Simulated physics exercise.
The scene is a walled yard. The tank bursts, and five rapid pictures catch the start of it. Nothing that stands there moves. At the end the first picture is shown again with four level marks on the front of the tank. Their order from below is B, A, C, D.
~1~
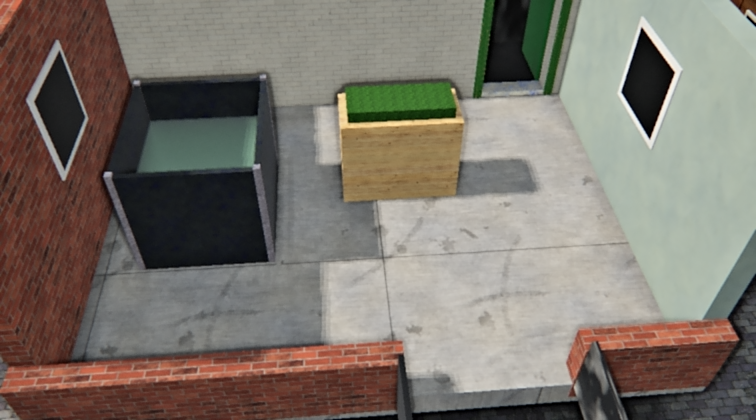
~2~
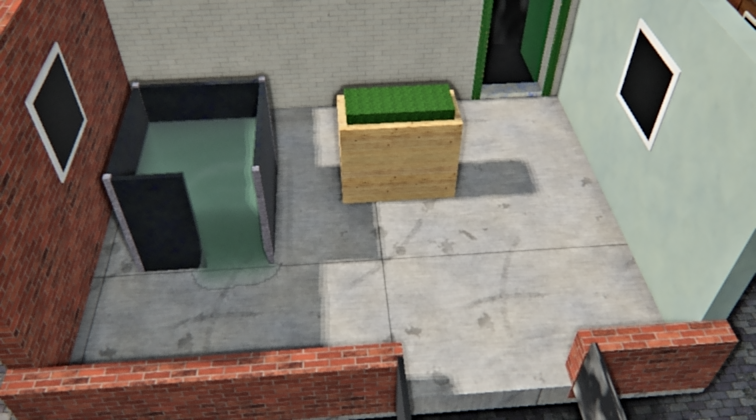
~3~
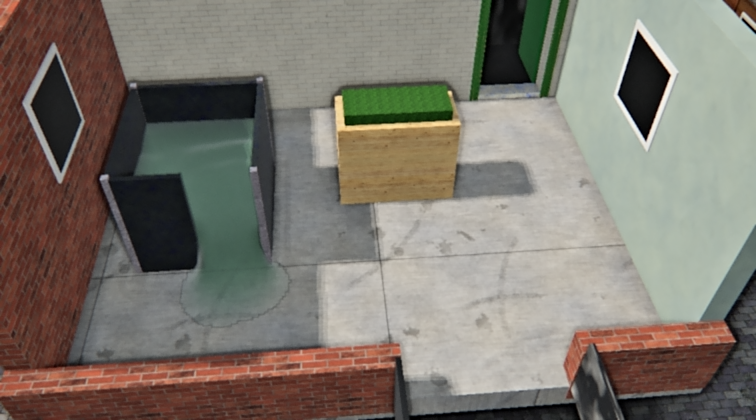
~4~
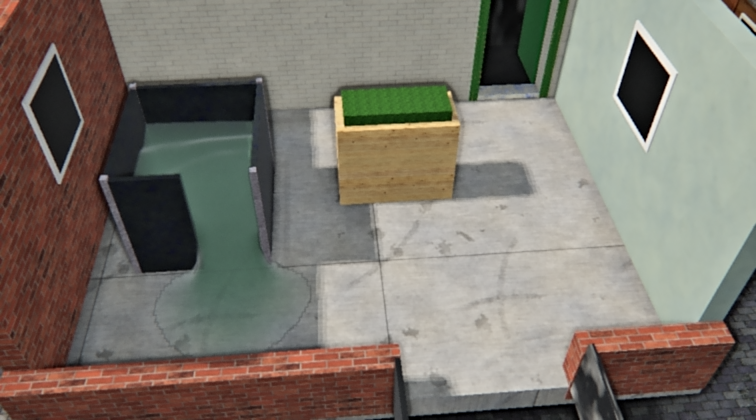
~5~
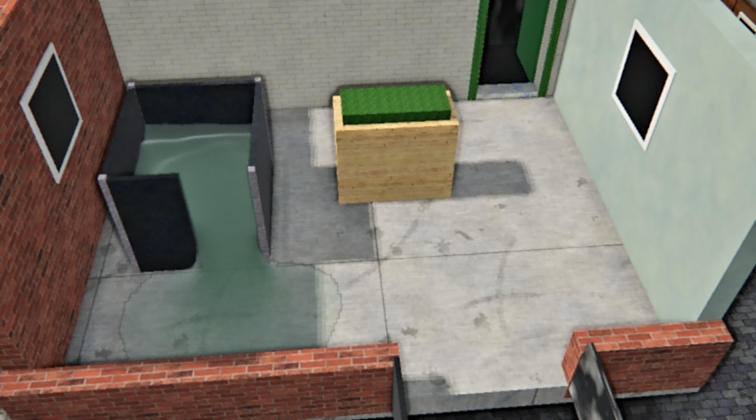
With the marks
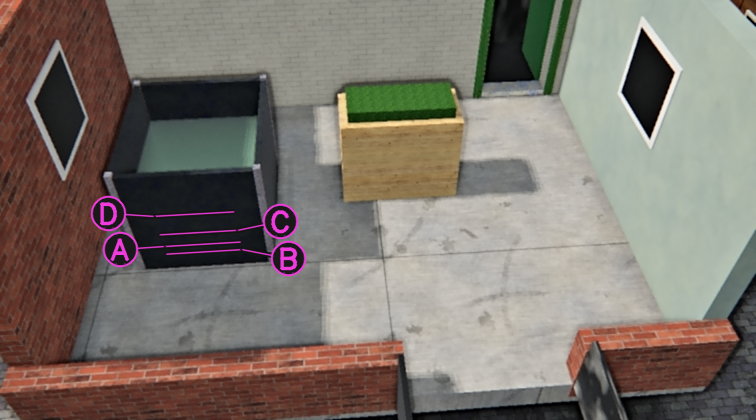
In a walled yard, greenish water pours from a dark tank and spreads across the concrete.
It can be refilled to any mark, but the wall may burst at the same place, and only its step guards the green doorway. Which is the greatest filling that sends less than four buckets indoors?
Go for D.
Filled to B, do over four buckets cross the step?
No, that is safe.
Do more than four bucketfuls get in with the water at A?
No.
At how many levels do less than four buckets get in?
All of them.
On the marked copy, A at (202, 244); B at (204, 251); C at (199, 232); D at (193, 214); from the bottom up B, A, C, D.
For level A, nothing gets over.
For level B, nothing gets over.
For level C, nothing gets over.
For level D, a bucket or two gets in.
